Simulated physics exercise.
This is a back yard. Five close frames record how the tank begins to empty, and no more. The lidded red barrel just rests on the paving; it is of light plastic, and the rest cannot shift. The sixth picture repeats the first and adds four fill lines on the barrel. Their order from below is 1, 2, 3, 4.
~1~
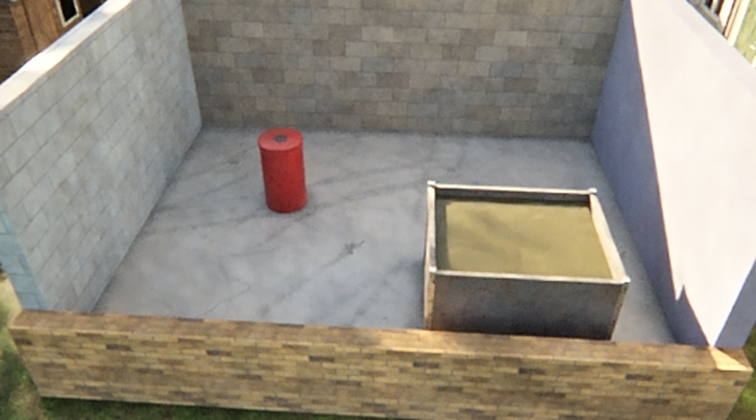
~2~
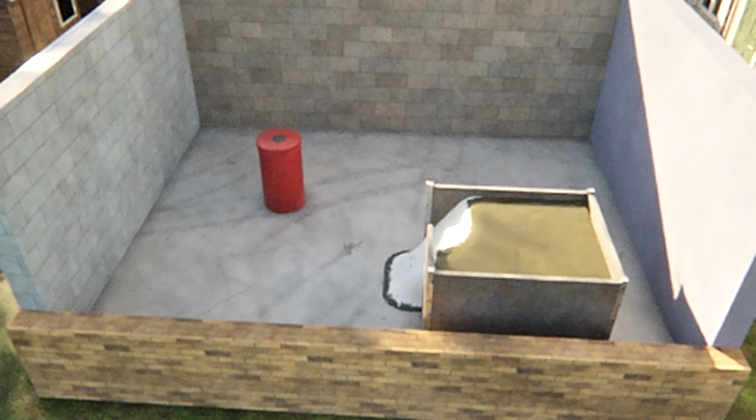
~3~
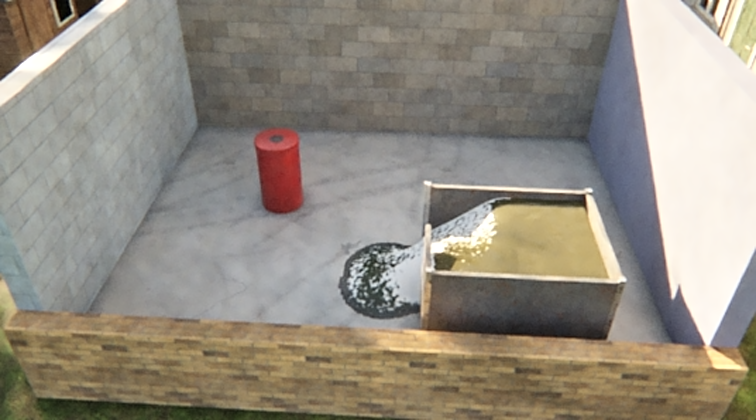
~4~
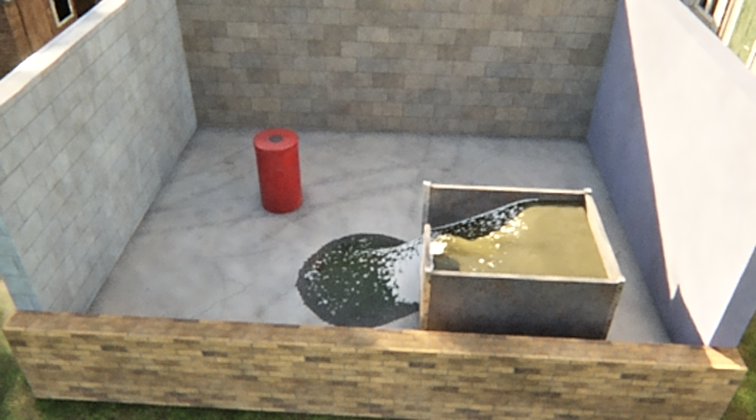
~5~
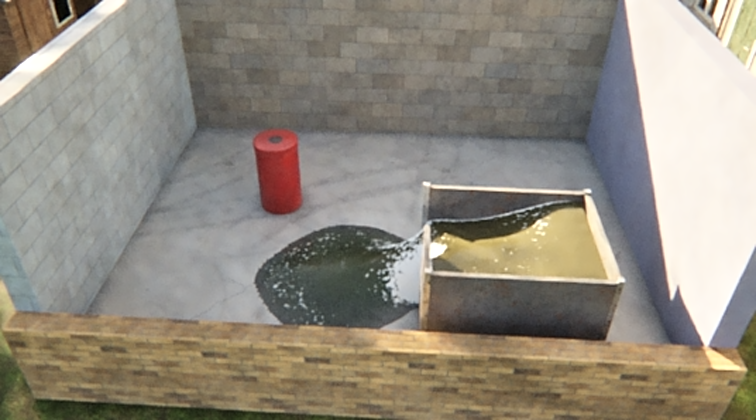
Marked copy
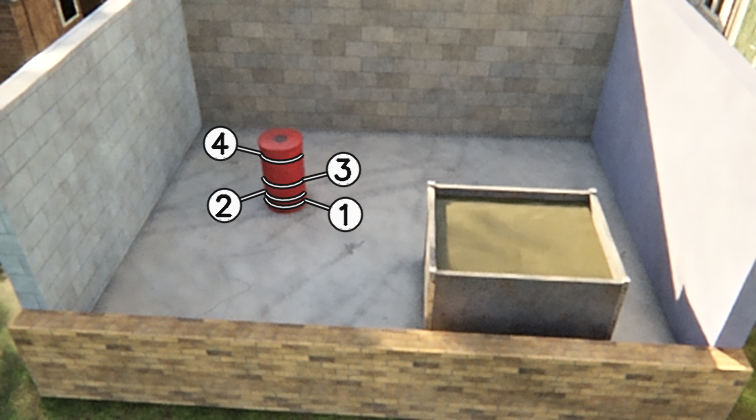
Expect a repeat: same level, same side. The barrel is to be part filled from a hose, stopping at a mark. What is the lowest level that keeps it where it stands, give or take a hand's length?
3 is the one.
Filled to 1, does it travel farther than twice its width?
Yes, clearly.
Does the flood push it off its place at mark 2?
Yes.
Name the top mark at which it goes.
2 it is.
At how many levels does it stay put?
Two of the four.
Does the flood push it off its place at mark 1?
Yes.
On the marked copy, 1 at (282, 207); 2 at (282, 200); 3 at (280, 186); 4 at (278, 162); from the bottom up 1, 2, 3, 4.
If 1 is chosen, it is pushed about 4 times its own width away.
If 2 is chosen, it is pushed about its own width away.
If 3 is chosen, it does not move.
If 4 is chosen, it does not move.
